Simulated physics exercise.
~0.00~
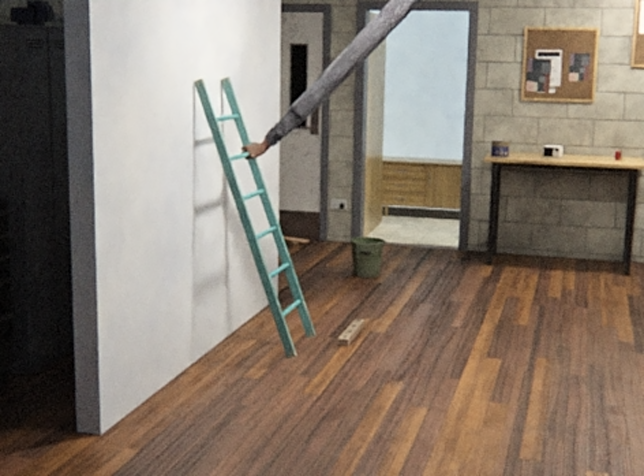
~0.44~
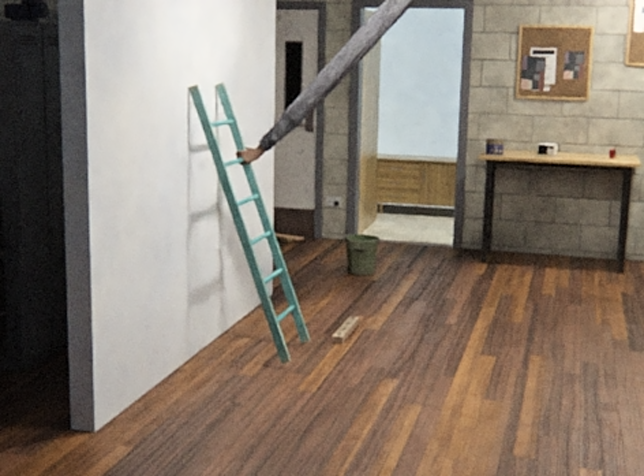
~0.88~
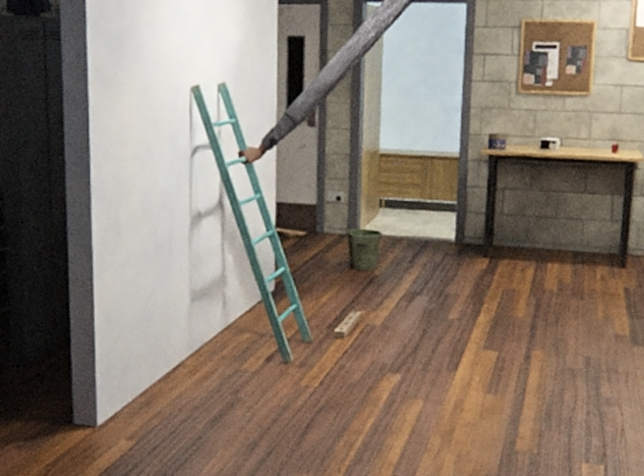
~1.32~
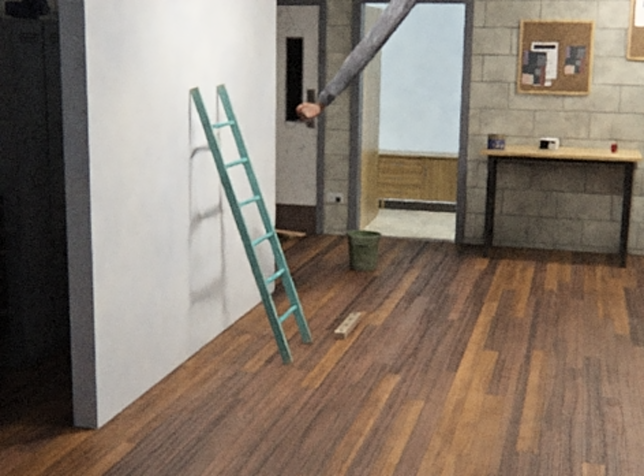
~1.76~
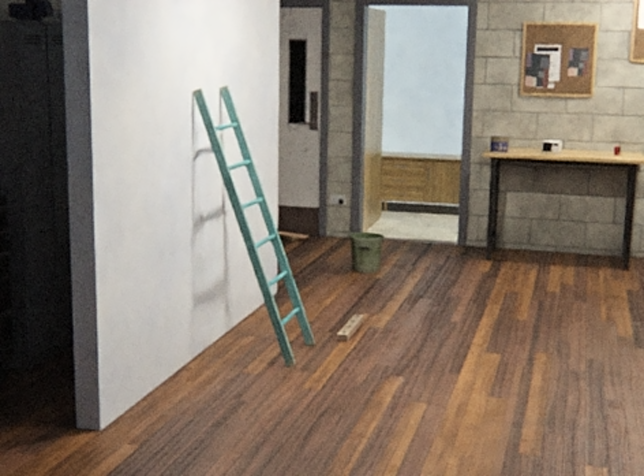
An arm lowers a turquoise ladder against a white wall, lets go, and it stays leaning.
